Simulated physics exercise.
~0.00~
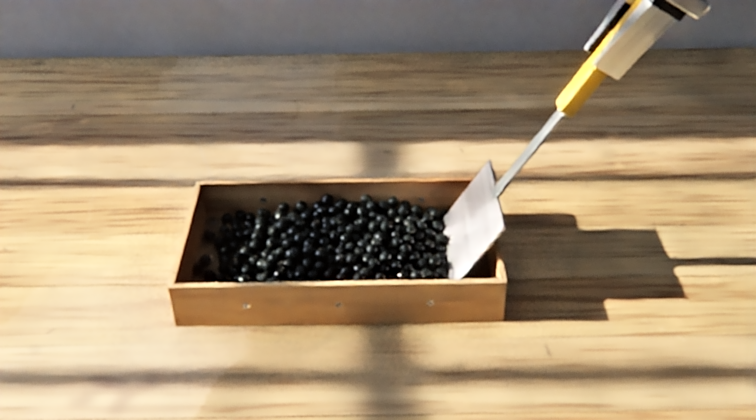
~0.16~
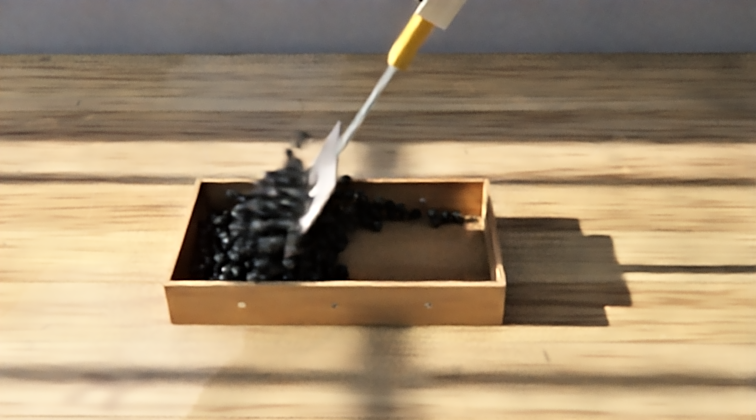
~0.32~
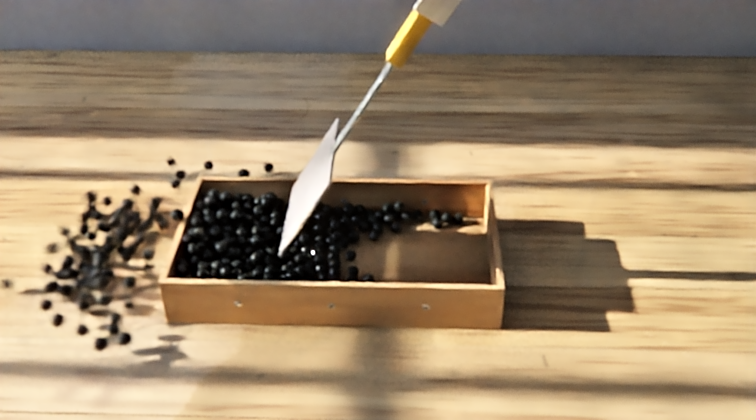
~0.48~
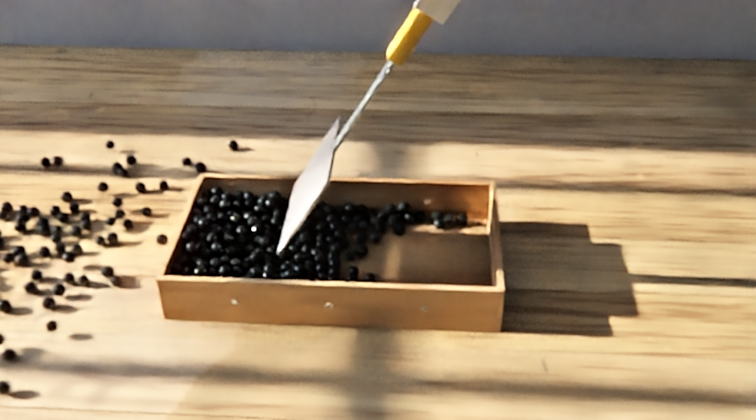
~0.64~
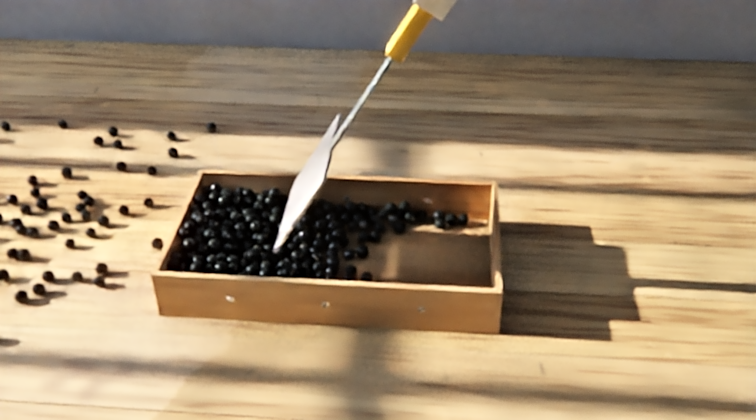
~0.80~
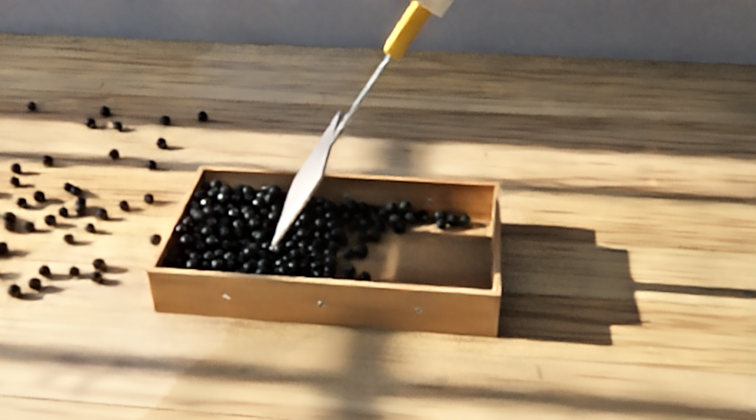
A paddle held by a robot arm swept left through a shallow tray of black beads, heaping them up and flinging some over the left end, where they scattered across the wooden table while most stayed in the tray beside the now still paddle.
